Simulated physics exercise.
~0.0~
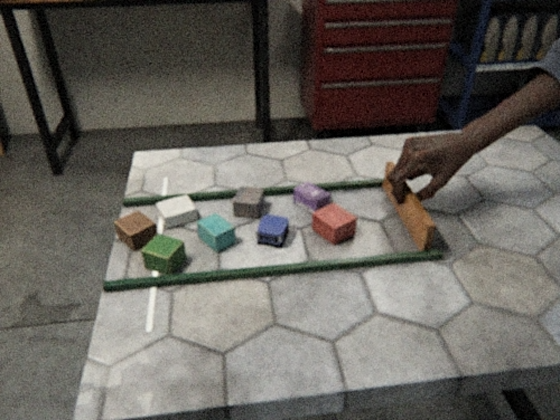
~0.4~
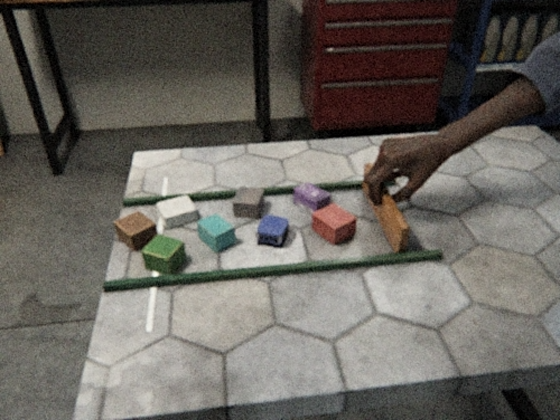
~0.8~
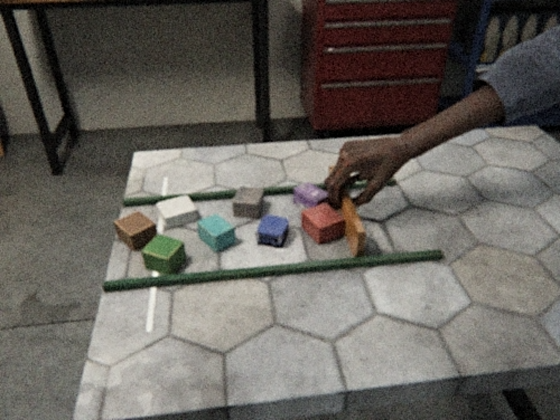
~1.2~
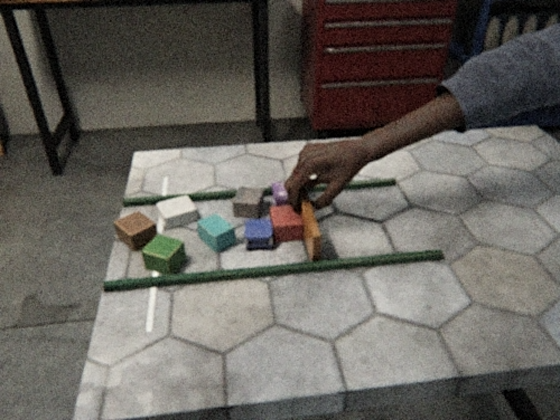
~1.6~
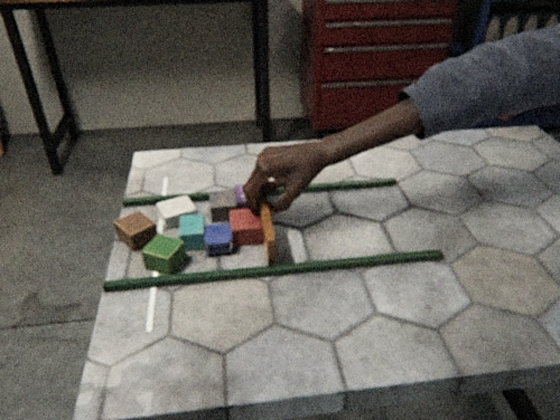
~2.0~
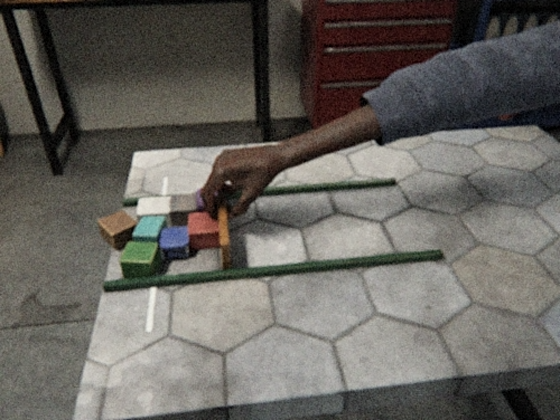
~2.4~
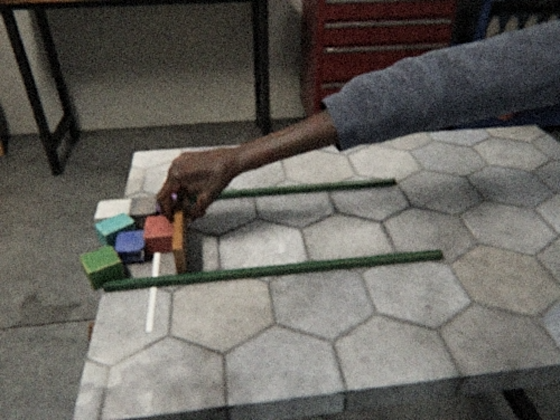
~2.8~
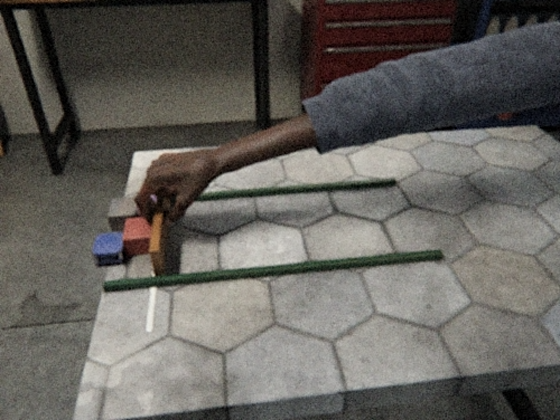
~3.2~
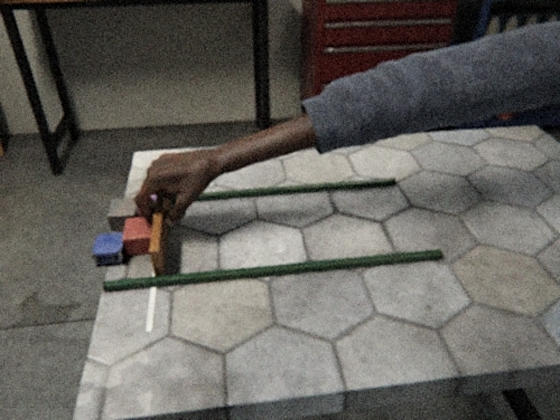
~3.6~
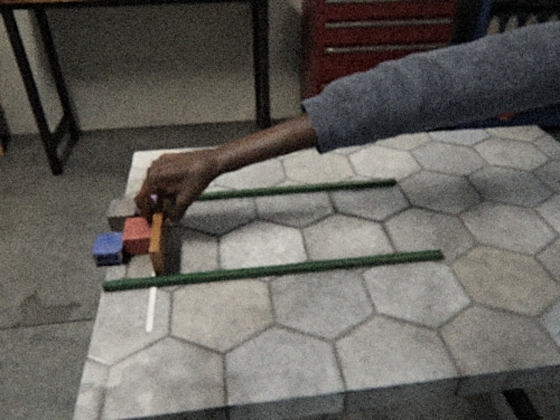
Hand sliding an upright wooden board left between green rails, pushing coloured blocks until several drop off the table's edge.
